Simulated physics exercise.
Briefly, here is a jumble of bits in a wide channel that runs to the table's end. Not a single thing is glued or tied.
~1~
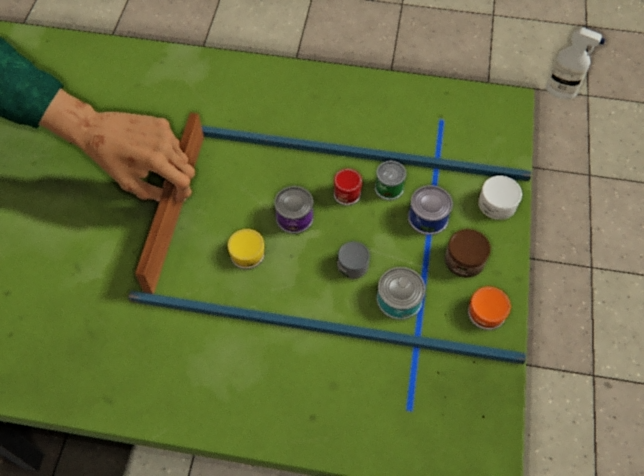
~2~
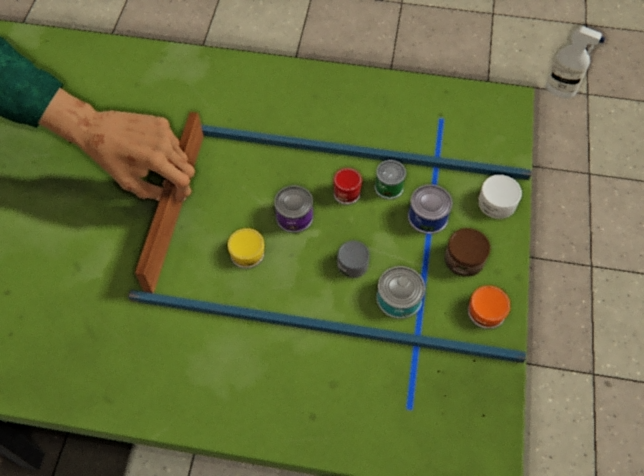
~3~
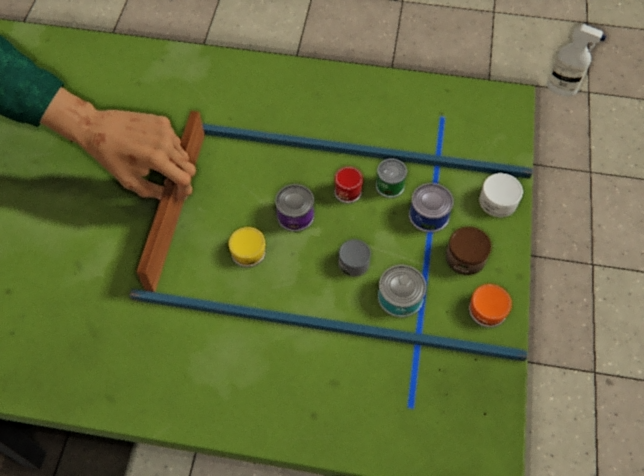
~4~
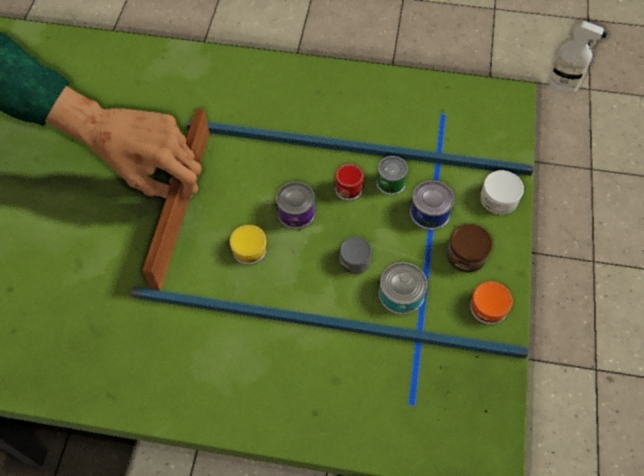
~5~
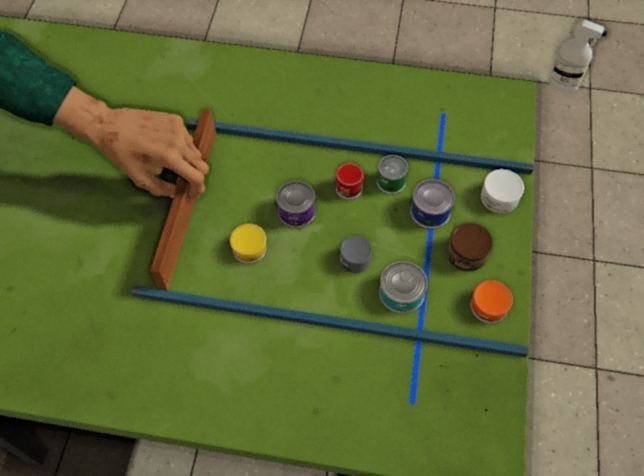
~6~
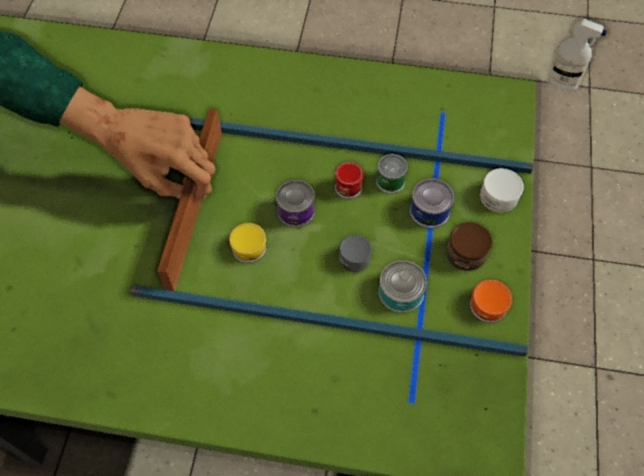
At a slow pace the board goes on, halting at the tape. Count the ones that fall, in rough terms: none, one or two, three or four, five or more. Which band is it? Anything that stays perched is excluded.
The band is none.
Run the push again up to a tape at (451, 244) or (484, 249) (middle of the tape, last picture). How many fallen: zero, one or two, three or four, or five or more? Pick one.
Result, try 1: None at all; try 2: 3 or 4.
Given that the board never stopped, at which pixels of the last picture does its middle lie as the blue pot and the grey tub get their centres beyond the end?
With the blue pot it sits around (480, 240), with the grey tub around (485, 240).
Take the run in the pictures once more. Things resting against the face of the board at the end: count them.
Looks like 5 of them, all told.
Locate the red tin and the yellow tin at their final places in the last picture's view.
In the last picture, roughly (448, 200) and (444, 269).
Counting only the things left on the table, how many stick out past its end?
0 in all.
Soon after, none off yet; white tub at rest near (501, 191); orange tin at rest near (491, 301); brown tub at rest near (469, 247).
In the end, the number that fall off is zero.
